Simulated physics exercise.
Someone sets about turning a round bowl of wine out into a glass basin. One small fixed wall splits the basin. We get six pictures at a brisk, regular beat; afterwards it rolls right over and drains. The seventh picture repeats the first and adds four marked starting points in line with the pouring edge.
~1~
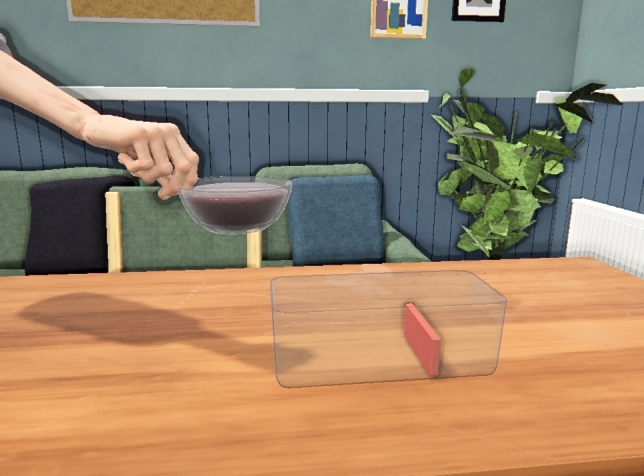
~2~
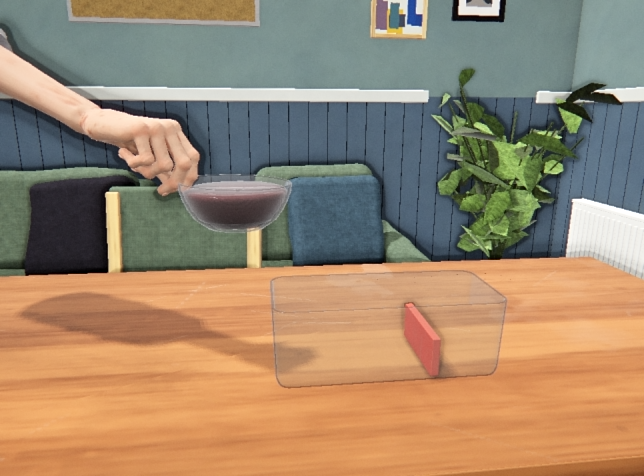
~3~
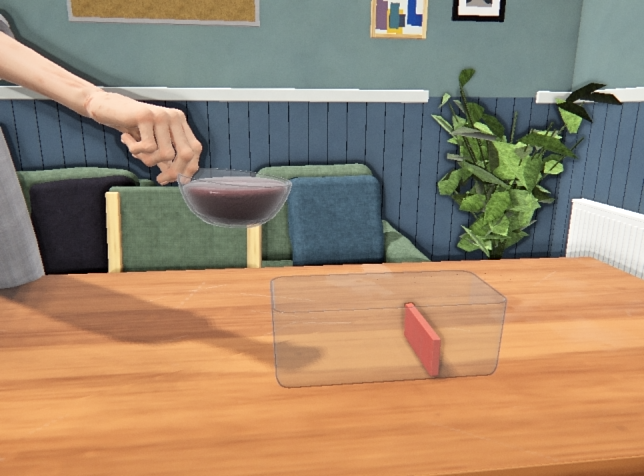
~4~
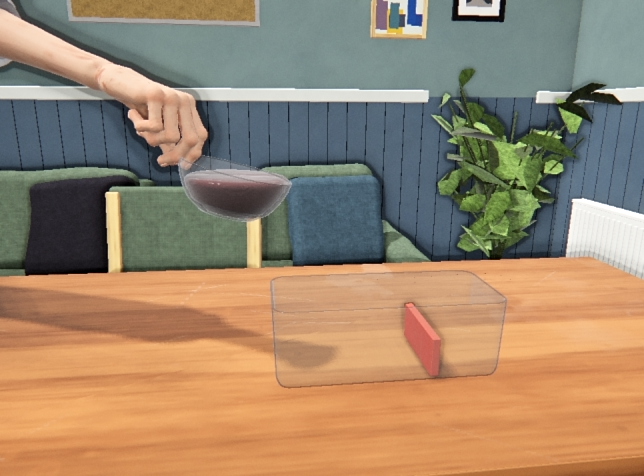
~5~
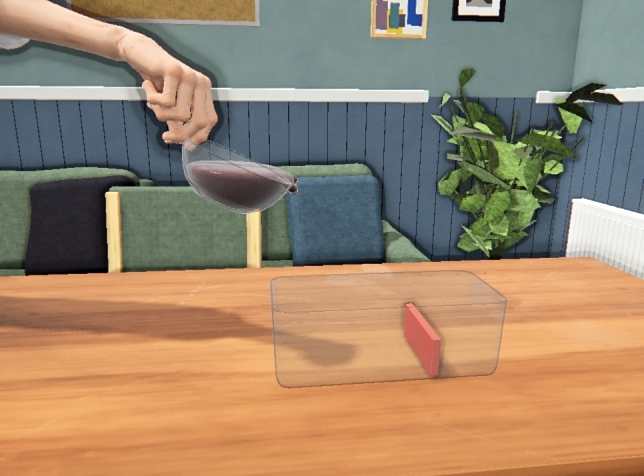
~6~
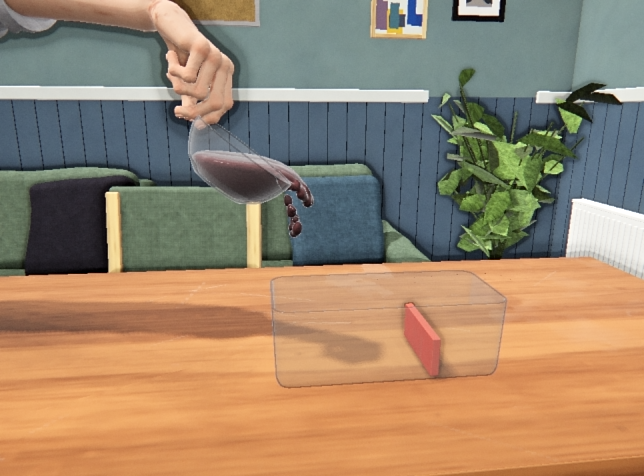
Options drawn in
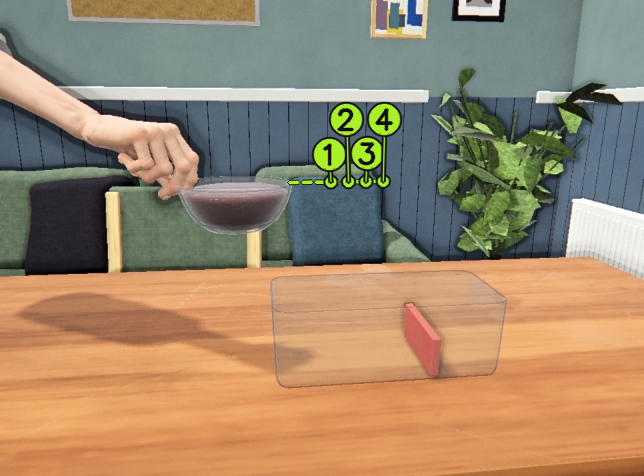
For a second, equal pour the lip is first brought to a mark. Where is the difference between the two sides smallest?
2 is best.
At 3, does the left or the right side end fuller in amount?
The right side.
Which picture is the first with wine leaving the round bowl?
Picture 4.
In lime, 1 at (330, 182); 2 at (348, 181); 3 at (365, 181); 4 at (383, 181).
Choosing 1, about 82 % ends left of the wall and 16 % right of it.
Choosing 2, about 44 % ends left of the wall and 53 % right of it.
Choosing 3, about 19 % ends left of the wall and 79 % right of it.
Choosing 4, about 26 % ends left of the wall and 72 % right of it.
